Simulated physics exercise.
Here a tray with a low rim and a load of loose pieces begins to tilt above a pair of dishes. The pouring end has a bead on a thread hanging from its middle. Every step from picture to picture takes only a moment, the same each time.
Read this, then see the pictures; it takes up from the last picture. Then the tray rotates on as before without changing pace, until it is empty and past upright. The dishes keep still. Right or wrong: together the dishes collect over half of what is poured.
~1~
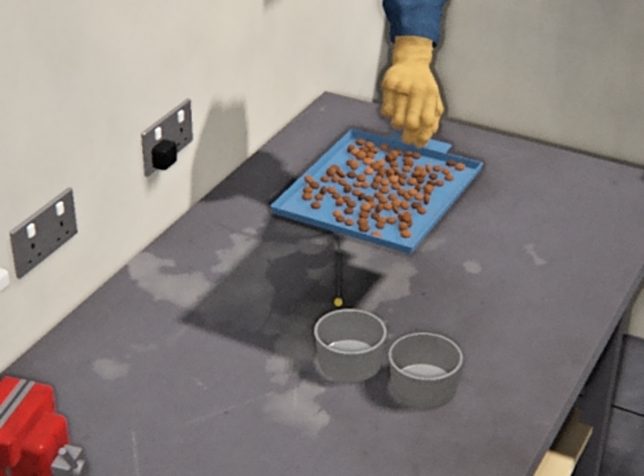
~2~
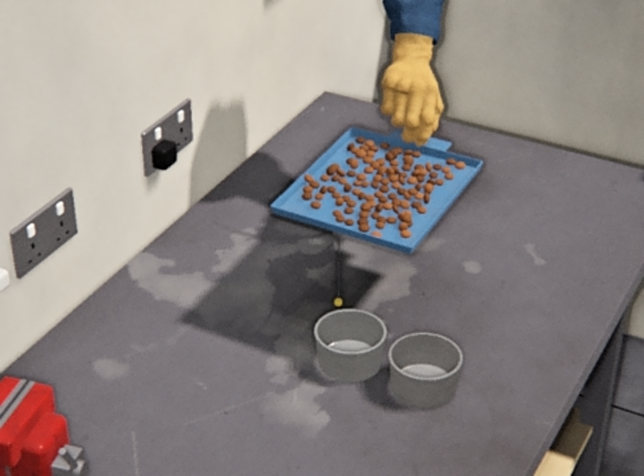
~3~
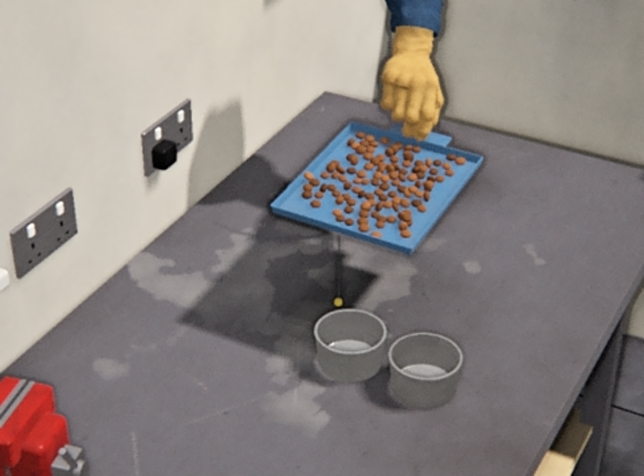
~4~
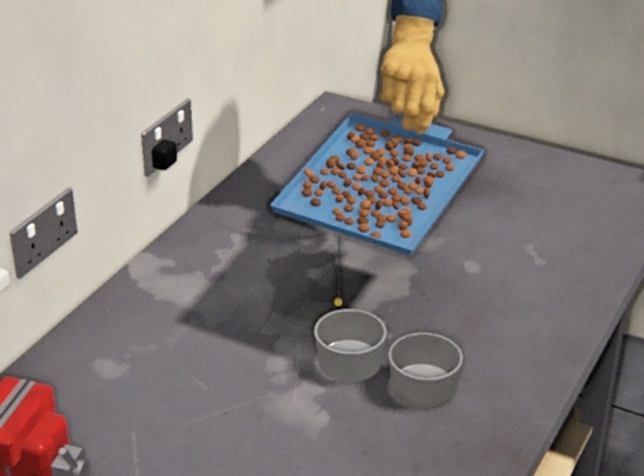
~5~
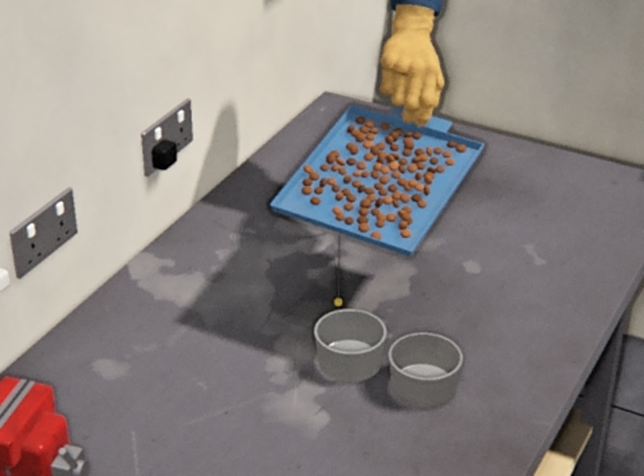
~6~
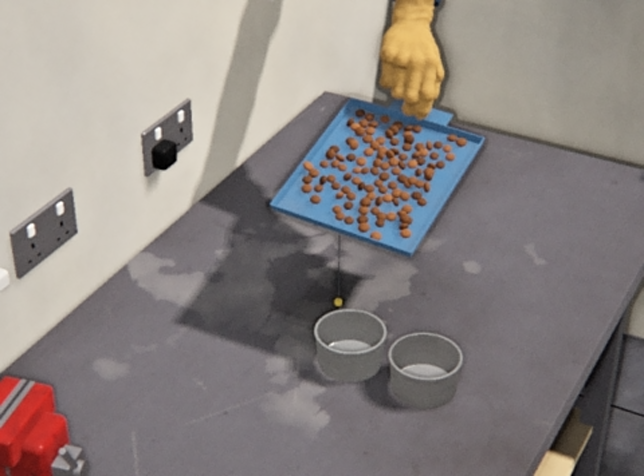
Right.
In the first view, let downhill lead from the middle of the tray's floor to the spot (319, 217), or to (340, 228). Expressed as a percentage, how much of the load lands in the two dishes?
Well, 0 percent for one and then 30 percent for the other.
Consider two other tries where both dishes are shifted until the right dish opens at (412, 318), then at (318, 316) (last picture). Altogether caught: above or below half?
In the first position a minority, in the second a minority.
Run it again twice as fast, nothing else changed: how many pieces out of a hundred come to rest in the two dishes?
About 50 %.
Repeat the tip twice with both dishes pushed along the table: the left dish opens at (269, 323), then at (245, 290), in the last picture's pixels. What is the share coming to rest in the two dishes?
Trial 1 about 50 %, trial 2 about 10 %.
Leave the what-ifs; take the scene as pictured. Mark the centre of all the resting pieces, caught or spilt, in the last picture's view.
Around (355, 362), give or take.
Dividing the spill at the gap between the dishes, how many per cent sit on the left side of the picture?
Near 80 per cent.
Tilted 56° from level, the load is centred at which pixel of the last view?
Close to (368, 215).
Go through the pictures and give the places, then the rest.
The first frame shows corners of the pouring end at (274, 205) and (411, 246), level; middle of the load at (384, 190), bits of dog kibble; left dish at (334, 363); right dish at (410, 389); bead on its thread at (338, 302).
The second frame shows corners of the pouring end at (274, 205) and (411, 246), level; middle of the load at (384, 189).
The third frame shows corners of the pouring end at (274, 205) and (411, 247), tipped barely, lowest at the right corner; middle of the load at (384, 187).
The fourth frame shows corners of the pouring end at (274, 204) and (410, 248), tipped a little, lowest at the right corner; middle of the load at (384, 183).
The fifth frame shows corners of the pouring end at (273, 204) and (410, 249), tipped a little, lowest at the right corner; middle of the load at (384, 180).
The sixth frame shows corners of the pouring end at (273, 203) and (410, 250), tipped a little, lowest at the right corner; middle of the load at (384, 176); left dish at (334, 363); right dish at (410, 389).
Soon, tray tipped steeply; nearly all on the tray; a stray few in the air.
A while on, tray tipped right over; about a quarter on the tray; a small part in the right dish; about a third in the left dish; a small part outside both; about a quarter in the air.
Towards the end, tray tipped past a quarter turn; about a quarter in the right dish; about half in the left dish; about a third outside both.
Finally, tray tipped past a quarter turn; about a quarter in the right dish; about half in the left dish; about a third outside both.
